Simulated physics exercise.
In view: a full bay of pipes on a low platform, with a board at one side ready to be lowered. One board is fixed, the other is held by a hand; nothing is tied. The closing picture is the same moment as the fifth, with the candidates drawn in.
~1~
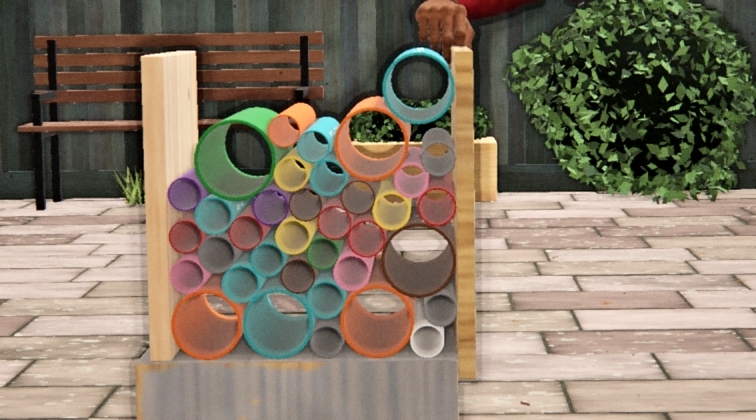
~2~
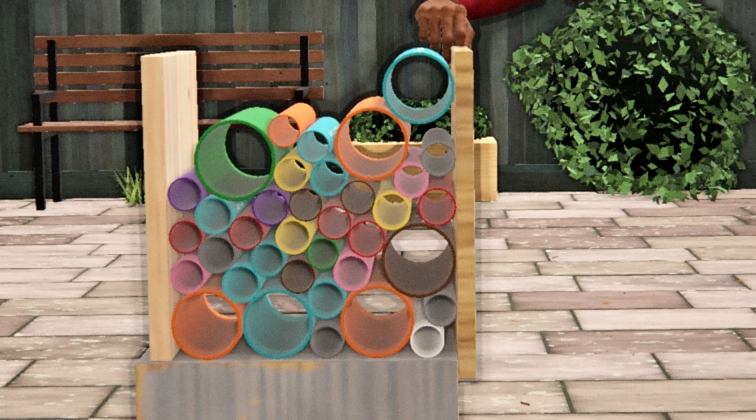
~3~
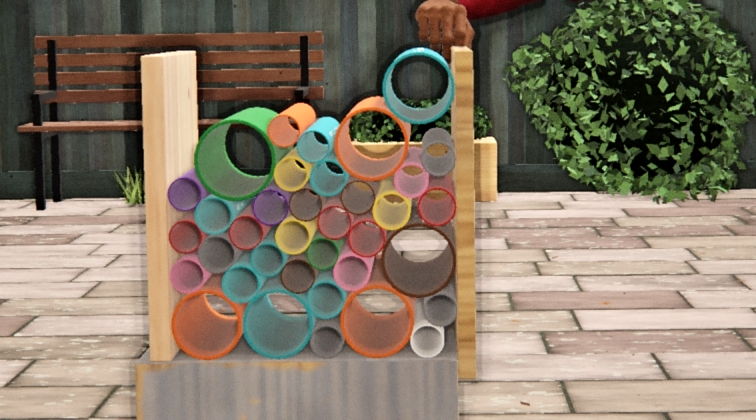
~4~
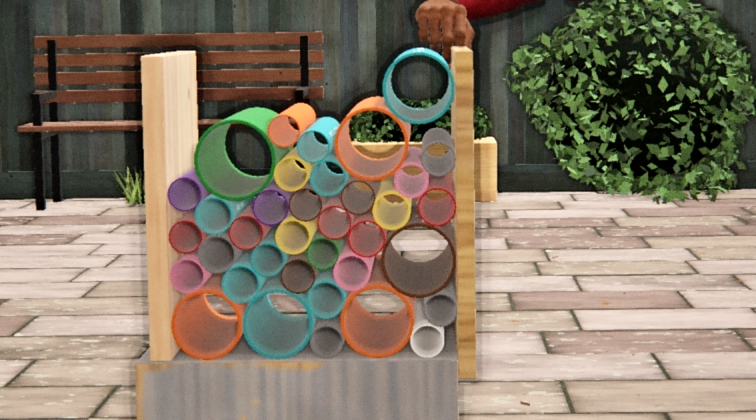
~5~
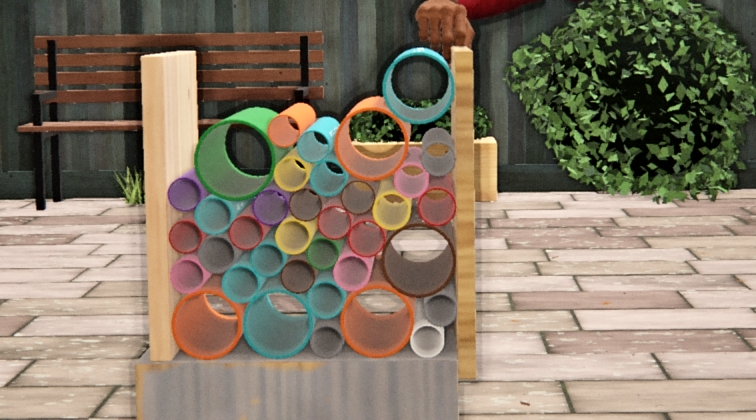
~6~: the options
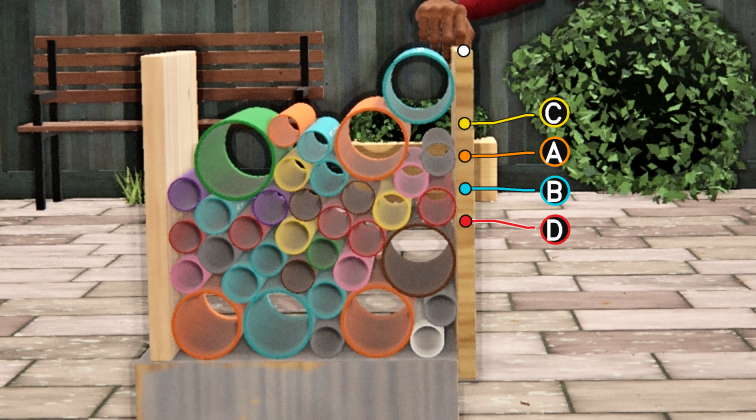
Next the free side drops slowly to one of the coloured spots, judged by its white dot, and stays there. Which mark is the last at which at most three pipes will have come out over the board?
Down to D.
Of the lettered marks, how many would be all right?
The number is four.
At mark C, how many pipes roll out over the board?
It comes to none.
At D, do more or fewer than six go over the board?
Fewer than six.
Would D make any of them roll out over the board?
At D: Yes.
On the copy, A at (465, 156); B at (465, 189); C at (465, 123); D at (466, 221); the white dot at (464, 50).
On D. First, top of the board (455, 125).
Then, top of the board (456, 207).
Finally, top of the board (456, 221), two out over the board.
By contrast, A one out over the board; B one out over the board; C none out over the board.
